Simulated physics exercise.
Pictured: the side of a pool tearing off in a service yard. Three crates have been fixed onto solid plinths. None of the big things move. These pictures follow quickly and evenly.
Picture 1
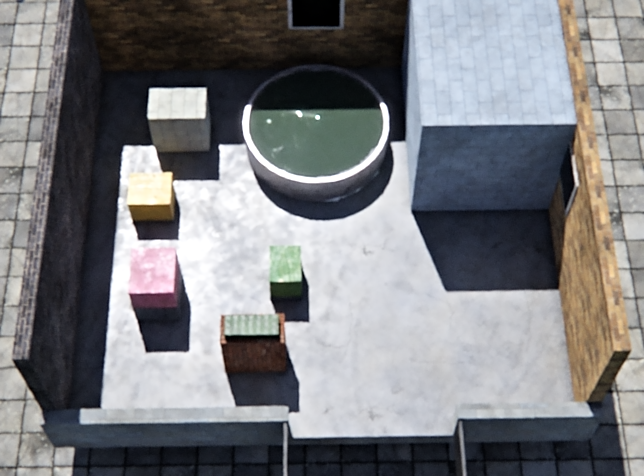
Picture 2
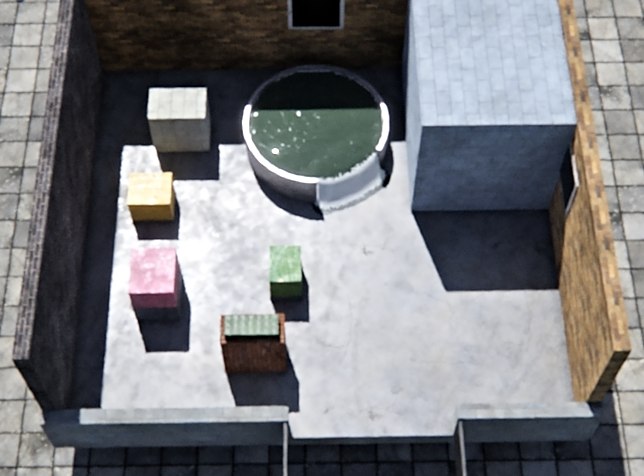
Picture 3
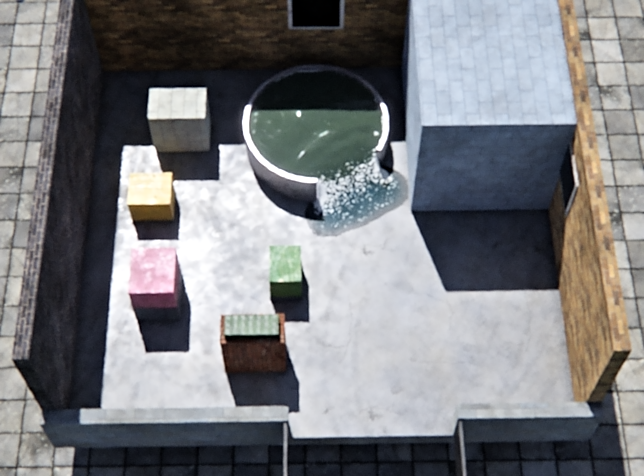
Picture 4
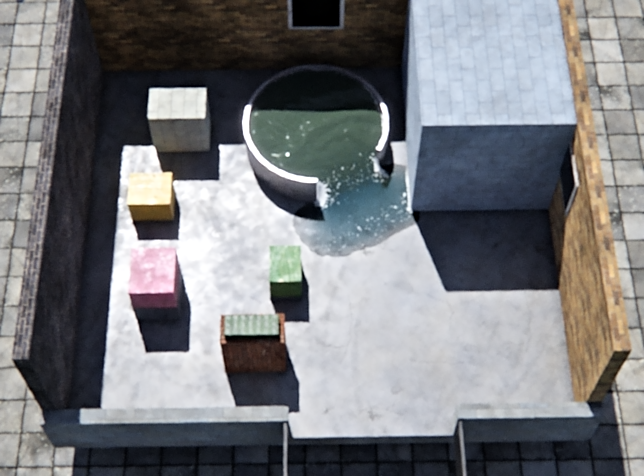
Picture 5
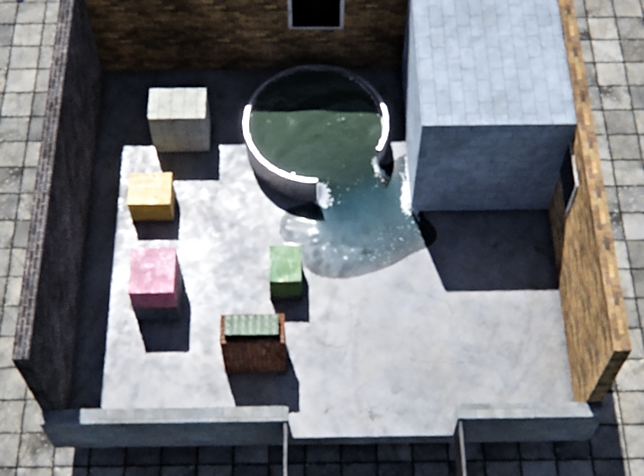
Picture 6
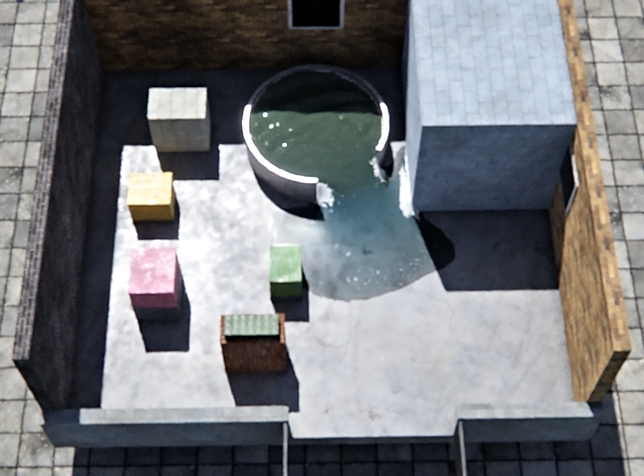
A round, white-rimmed pool of dark green water stands against the back brick wall of a walled yard, seen from high above by a still camera. A pale blue block fills the right corner, with white, yellow, pink, green and brown boxes at left and centre. The pool's front right side tears open, and water gushes out, foams against the block and spreads forward across the grey floor.
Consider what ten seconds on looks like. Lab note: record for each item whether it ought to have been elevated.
As I see it, the pink crate is protected by its plinth; the green crate is protected by its plinth; the yellow crate is protected by its plinth.
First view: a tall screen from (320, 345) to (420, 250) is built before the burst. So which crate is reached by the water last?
The yellow-painted one is last.
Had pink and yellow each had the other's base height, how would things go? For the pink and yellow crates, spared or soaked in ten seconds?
Pink crate: Untouched, yellow crate: Untouched.
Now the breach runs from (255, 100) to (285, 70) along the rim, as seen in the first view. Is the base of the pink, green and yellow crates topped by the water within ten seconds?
Going through them, the pink is never reached, the green is never reached and the yellow gets reached.
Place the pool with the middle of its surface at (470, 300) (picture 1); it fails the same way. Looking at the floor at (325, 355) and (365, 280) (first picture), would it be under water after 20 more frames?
The first is wetted, and then the second is not reached.
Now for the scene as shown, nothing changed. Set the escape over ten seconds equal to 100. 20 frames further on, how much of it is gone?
Share gone by then: About 30 %.
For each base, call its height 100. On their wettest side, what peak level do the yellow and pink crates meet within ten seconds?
Some 10 and 0 % respectively.
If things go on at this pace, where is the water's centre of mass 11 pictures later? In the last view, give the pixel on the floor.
The balance point is around (353, 202).
A moment on, water covers 25 % of the floor; the pink crate not reached, the green crate water round its plinth, the yellow crate not reached.
Next, water covers 45 % of the floor; the pink crate not reached, the green crate water round its plinth, the yellow crate not reached.
Then, water covers 45 % of the floor; the pink crate water round its plinth, the green crate water round its plinth, the yellow crate not reached.
Later, water covers 50 % of the floor; the pink crate water round its plinth, the green crate water round its plinth, the yellow crate not reached.
In the end, water covers 60 % of the floor; the pink crate stayed above the water, the green crate stayed above the water, the yellow crate stayed above the water.
